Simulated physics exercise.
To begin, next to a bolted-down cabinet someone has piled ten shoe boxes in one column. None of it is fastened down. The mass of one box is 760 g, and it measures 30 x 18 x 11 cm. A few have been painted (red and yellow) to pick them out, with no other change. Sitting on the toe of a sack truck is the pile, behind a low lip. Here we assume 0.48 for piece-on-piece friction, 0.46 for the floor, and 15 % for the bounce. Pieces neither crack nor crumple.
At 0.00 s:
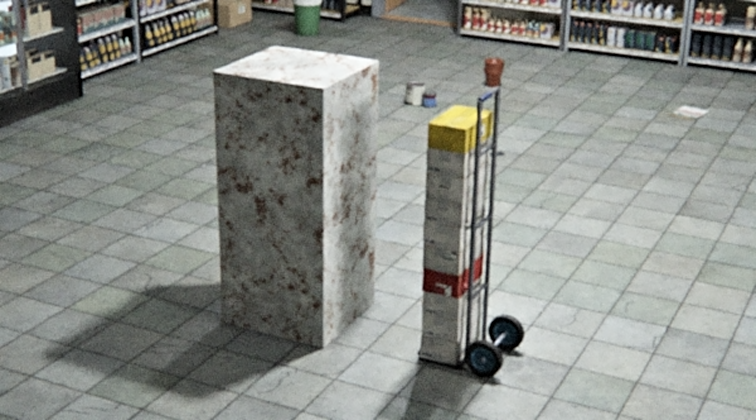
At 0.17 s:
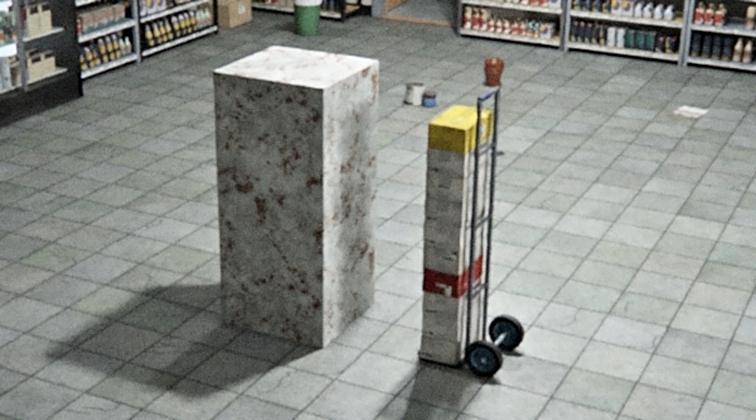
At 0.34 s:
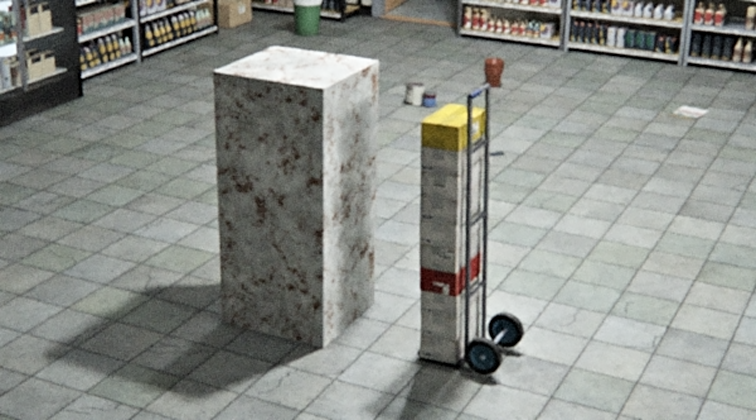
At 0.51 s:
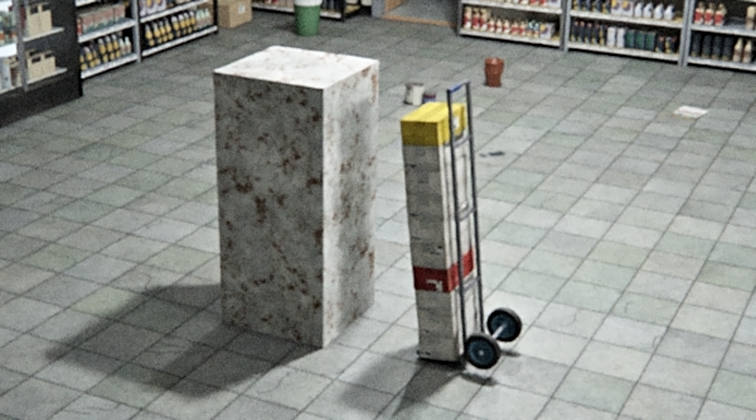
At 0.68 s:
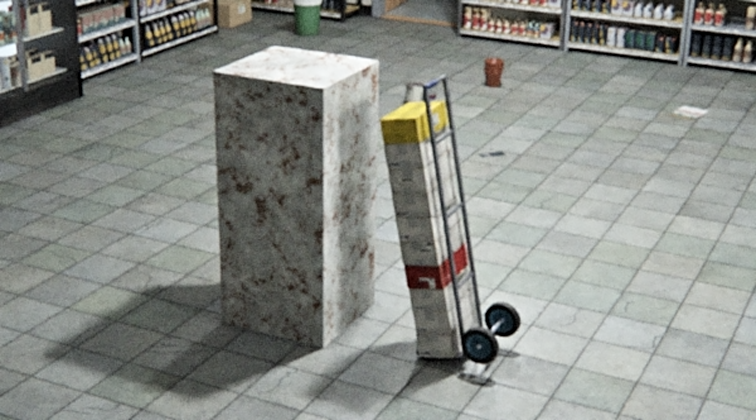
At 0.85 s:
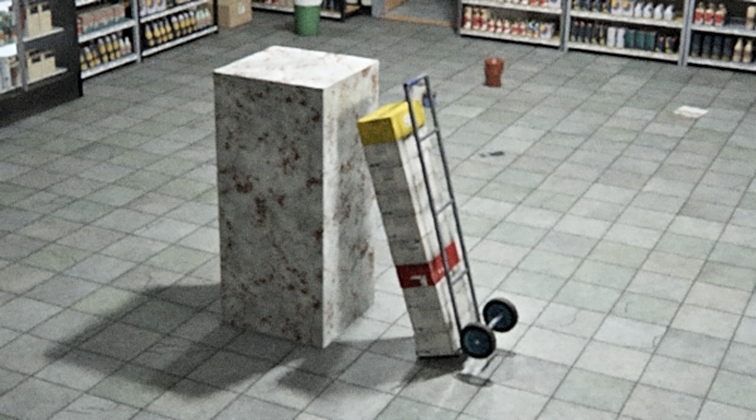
Tall stack of pale boxes with red and yellow ones tilting left with its sack truck, leaning toward a mottled stone block.
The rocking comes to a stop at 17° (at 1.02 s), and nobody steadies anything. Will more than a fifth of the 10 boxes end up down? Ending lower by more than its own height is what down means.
No.
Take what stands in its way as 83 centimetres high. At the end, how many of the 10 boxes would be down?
Count at the end: 1.
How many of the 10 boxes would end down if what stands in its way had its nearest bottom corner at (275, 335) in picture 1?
4.
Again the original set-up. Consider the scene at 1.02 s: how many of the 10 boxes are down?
By then, 0.
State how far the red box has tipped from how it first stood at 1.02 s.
My estimate is close to 25°.
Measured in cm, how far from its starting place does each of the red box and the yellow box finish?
Approx. distance from start in cm - red 20, yellow 45.
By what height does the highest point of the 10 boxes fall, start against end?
About 0 cm.
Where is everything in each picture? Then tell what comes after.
In the first picture (places mark the middle of the side facing us), truck frame (477, 157) 0° forward; red box (440, 284); yellow box (447, 138); nothing disturbed.
In the second picture, truck frame (477, 157) 0° forward; red box (440, 284).
In the third picture, truck frame (469, 154) 2° forward; yellow box (440, 137) shifted 31 mm; red box (438, 282) shifted 13 mm; 8 disturbed, none down.
In the fourth picture, truck frame (453, 149) 6° forward; yellow box (419, 133) leaning 7°; red box (431, 280) leaning 7°; 10 disturbed, none down.
In the fifth picture, truck frame (434, 144) 11° forward; yellow box (400, 131) leaning 12°; red box (423, 278) leaning 12°; 10 disturbed, none down.
In the sixth picture, truck frame (418, 142) 15° forward; yellow box (376, 131) leaning 17°; red box (415, 276) leaning 17°; 10 disturbed, none down.
After 0.91 s, none of the 10 boxes down, 10 disturbed; yellow box leaning 20°; red box leaning 20°.
After 1.02 s, none of the 10 boxes down, 10 disturbed; yellow box leaning 26°, 39 mm lower; red box leaning 26°.
At rest (2.1 s), none of the 10 boxes down, 10 disturbed; red box leaning 27°; yellow box leaning 27°, 36 mm lower. That is 0 per cent. As the last picture would show them, middles, red box near (414, 263), yellow box near (372, 122).
